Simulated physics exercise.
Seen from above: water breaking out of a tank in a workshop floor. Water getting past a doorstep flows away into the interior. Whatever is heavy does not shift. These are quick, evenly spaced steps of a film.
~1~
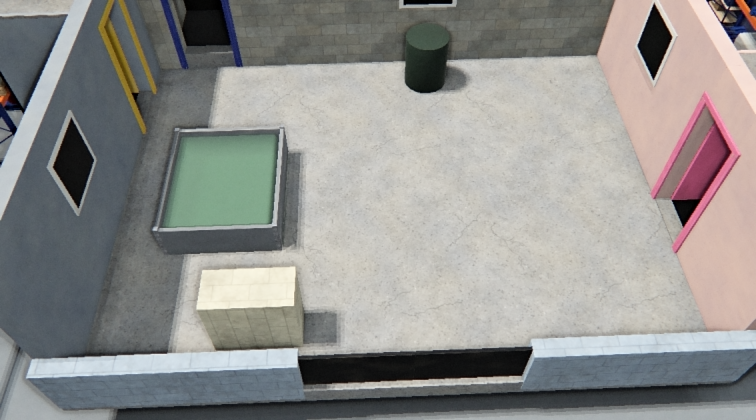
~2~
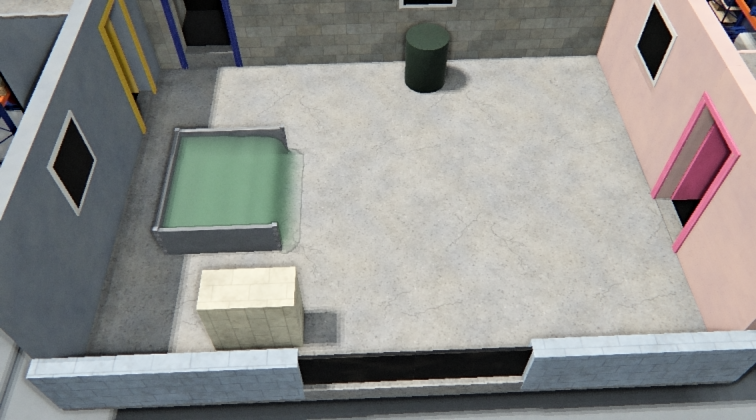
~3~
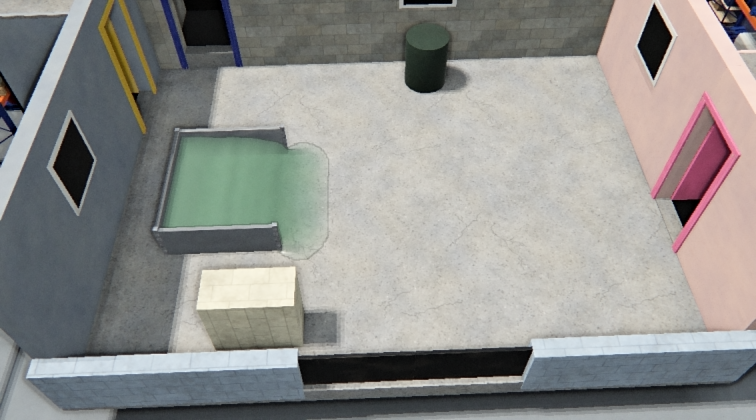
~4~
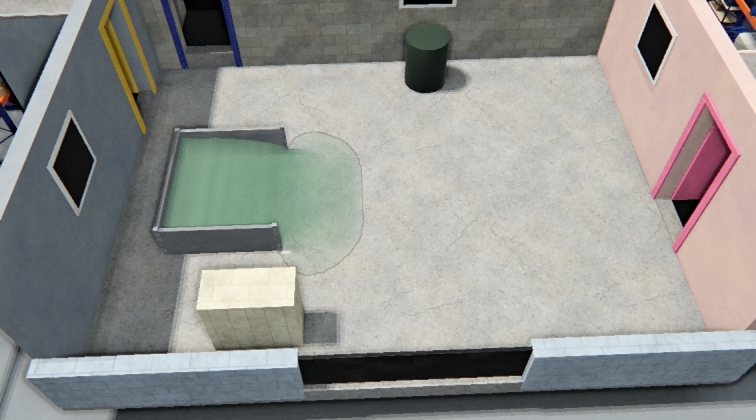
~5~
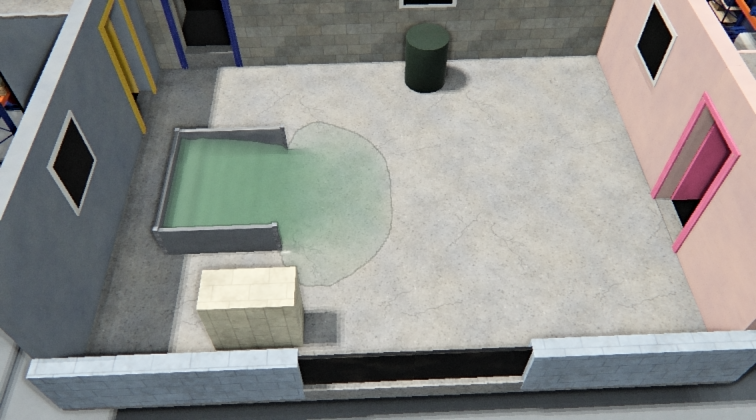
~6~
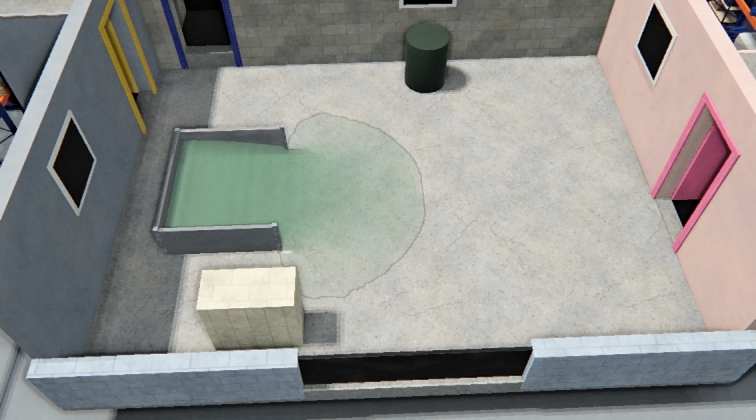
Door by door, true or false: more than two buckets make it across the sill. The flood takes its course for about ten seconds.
Pink door: True; yellow door: False; blue door: False.
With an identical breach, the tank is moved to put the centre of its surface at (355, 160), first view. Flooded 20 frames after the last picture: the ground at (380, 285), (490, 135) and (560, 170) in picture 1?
The three spots read left dry, swamped, swamped.
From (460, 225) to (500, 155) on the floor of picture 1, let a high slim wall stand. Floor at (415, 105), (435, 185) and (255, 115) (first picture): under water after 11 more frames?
Lab note - spot 1 inundated, spot 2 inundated, spot 3 parched.
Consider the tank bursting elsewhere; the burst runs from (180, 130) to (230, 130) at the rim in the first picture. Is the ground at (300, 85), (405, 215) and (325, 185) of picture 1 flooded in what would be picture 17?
In the order given: Swamped, untouched and untouched.
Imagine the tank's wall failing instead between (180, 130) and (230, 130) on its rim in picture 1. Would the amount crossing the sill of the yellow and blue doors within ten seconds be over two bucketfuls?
As it plays out, the yellow door rises above and the blue door remains below.
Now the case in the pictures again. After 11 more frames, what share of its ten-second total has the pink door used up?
Share by then: 0 in a hundred.
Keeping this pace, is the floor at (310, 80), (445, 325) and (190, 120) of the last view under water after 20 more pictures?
Lab note, in the order given: Unwetted, wet through, unwetted.
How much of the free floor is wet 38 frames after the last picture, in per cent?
Estimated share: Around 65 %.
A moment on, water covers 30 % of the floor; the pink door not reached, the yellow door not reached, the blue door not reached.
Next, water covers 50 % of the floor; the pink door not reached, the yellow door not reached, the blue door not reached.
Then, water covers 65 % of the floor; the pink door over two buckets in, the yellow door not reached, the blue door not reached.
Later, water covers 65 % of the floor; the pink door far over two buckets in, the yellow door not reached, the blue door not reached.
In the end, water covers 70 % of the floor; the pink door far over two buckets in, the yellow door not reached, the blue door not reached.
